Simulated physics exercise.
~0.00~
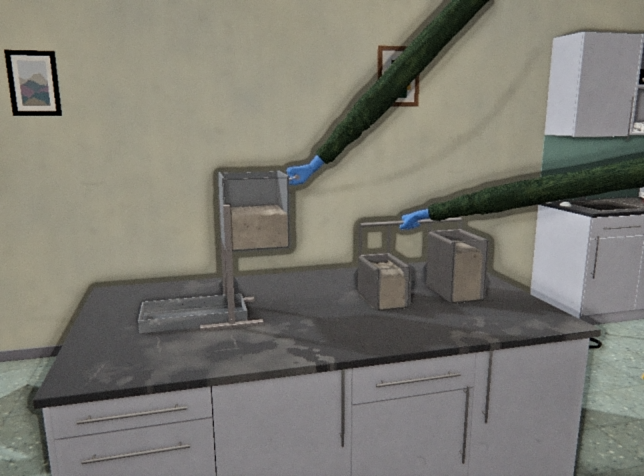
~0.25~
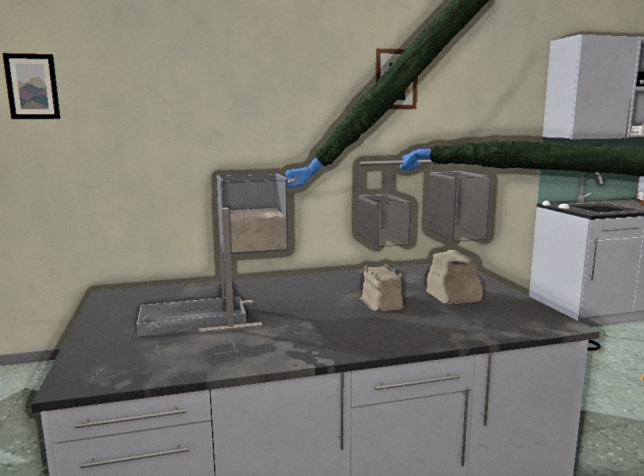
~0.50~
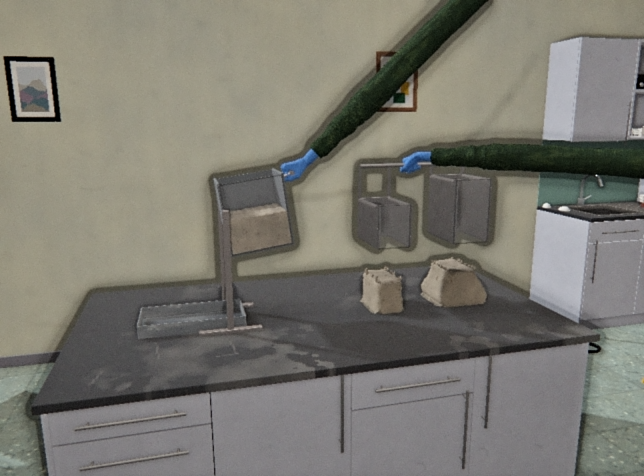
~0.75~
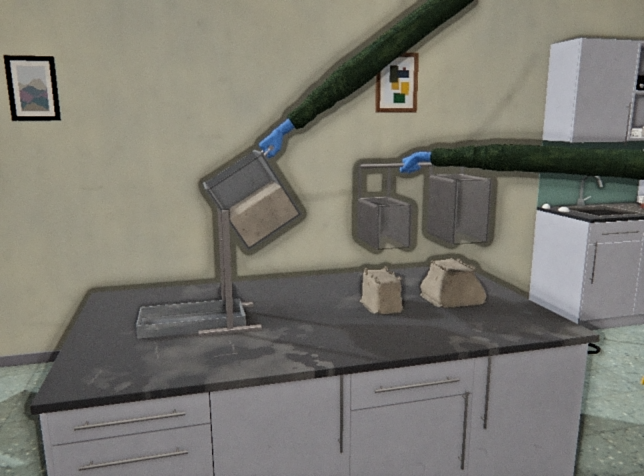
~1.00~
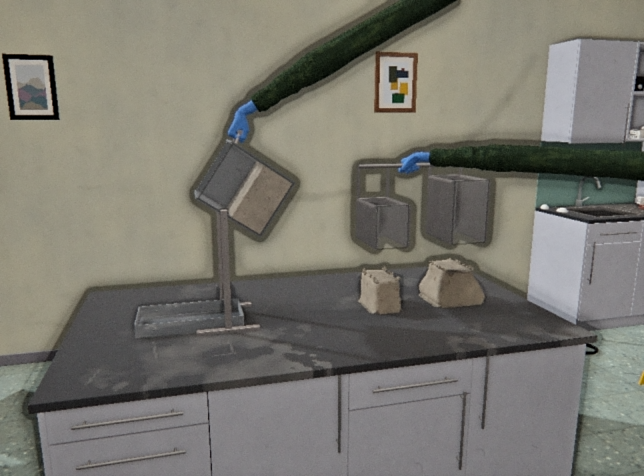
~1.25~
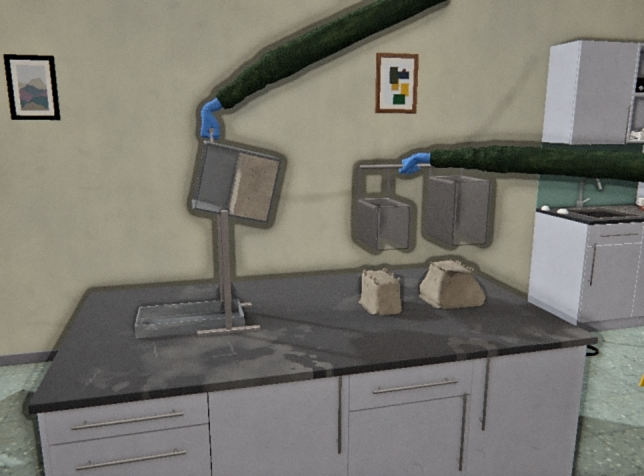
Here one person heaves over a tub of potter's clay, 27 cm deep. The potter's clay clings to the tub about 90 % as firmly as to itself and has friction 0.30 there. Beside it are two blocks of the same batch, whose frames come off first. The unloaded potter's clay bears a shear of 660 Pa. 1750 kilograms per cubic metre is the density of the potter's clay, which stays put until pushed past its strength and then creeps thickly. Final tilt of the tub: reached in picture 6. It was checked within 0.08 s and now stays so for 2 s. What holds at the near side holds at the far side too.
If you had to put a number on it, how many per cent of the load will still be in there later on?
My estimate is close to 100 per cent.
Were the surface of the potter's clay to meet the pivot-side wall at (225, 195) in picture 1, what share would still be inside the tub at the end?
It would come to roughly 100 percent.
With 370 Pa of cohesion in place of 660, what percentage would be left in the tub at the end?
Roughly 100 per cent.
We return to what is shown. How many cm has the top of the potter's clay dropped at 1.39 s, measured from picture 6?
Around 0 cm below its level in the last picture.
By 1.39 s, the tub is at 76 degrees and holds 100 %.
By 1.56 s, the tub is at 76 degrees and holds 100 %.
By 1.73 s, the tub is at 76 degrees and holds 100 %.
By 1.90 s, the tub is at 76 degrees and holds 100 %.
By 3.25 s, at the end, the tub is at 76 degrees and holds 100 %.
